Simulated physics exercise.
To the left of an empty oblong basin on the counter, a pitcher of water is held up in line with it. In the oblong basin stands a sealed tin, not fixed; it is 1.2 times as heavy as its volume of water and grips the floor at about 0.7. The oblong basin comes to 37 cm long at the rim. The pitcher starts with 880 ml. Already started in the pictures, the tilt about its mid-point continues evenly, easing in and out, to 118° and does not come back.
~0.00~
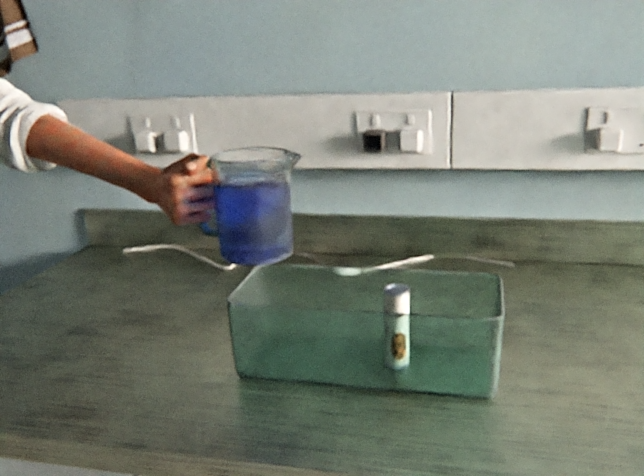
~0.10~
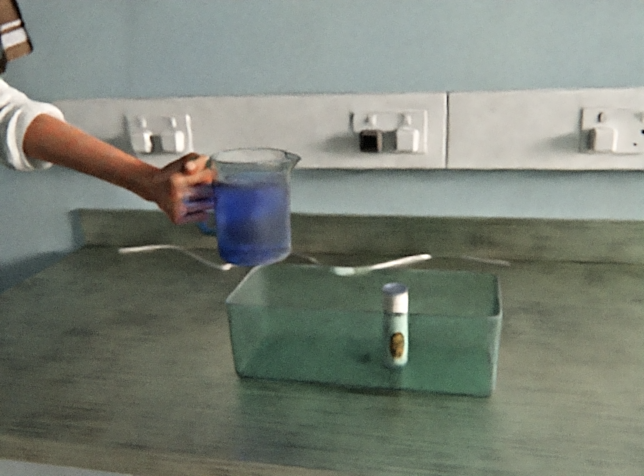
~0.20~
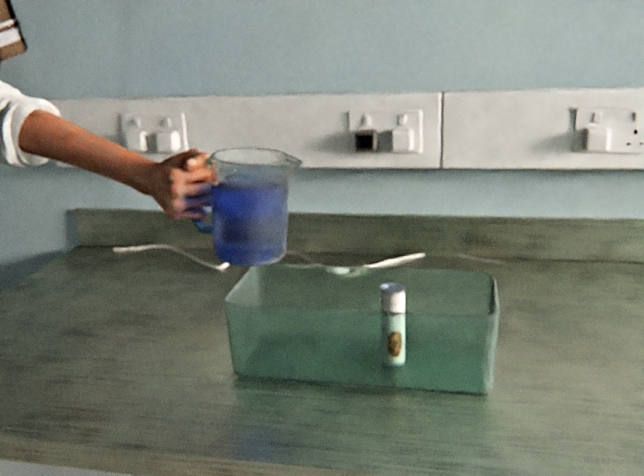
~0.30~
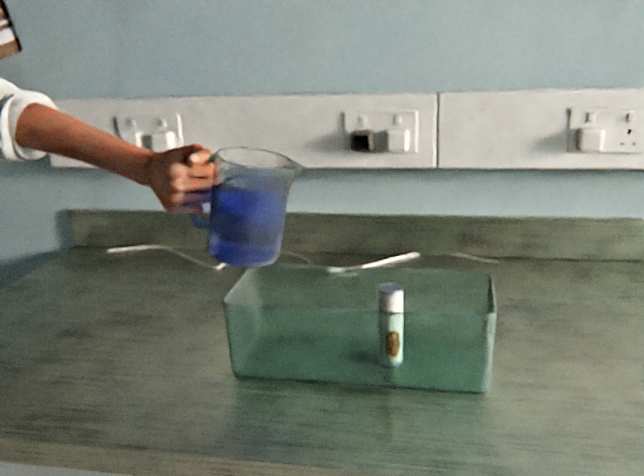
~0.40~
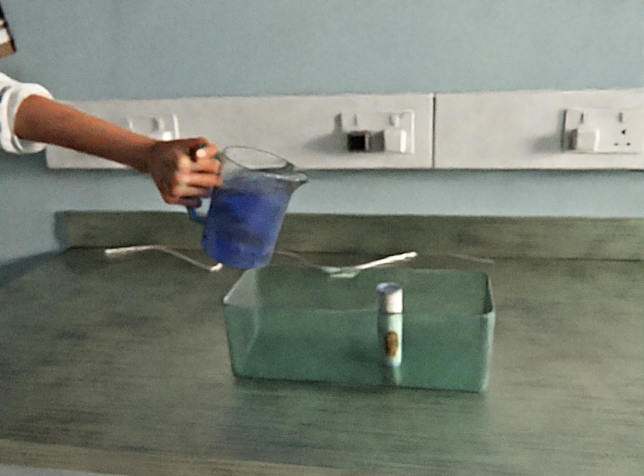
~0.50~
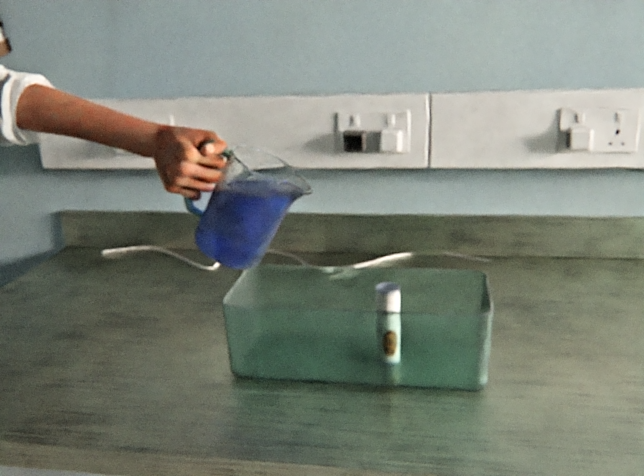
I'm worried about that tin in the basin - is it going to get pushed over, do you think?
I expect it to stay the right way up.
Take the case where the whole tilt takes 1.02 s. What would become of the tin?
It stays steady, then.
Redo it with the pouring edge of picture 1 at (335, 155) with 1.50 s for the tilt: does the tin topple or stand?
After that, the tin overturns.
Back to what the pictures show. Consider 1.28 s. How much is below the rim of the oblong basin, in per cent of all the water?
About 78 per cent.
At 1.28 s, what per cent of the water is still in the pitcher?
Around 14 percent of it.
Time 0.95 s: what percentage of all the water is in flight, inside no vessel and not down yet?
It comes to roughly 14 per cent.
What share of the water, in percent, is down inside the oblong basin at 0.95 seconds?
About 16 per cent.
Then, 0.95 s in, the tilt is 83° and 71 per cent is still to pour; the tin stands where it began.
Then, 1.28 s in, the tilt is 112° and 14 per cent is still to pour; the tin stands where it began.
Then, 1.62 s in, the tilt is 118° and 0 per cent is still to pour; the tin stands where it began.
Then, 2.00 s in, the tilt is 118° and 0 per cent is still to pour; the tin stands where it began.
Finally, the tin stands where it began.
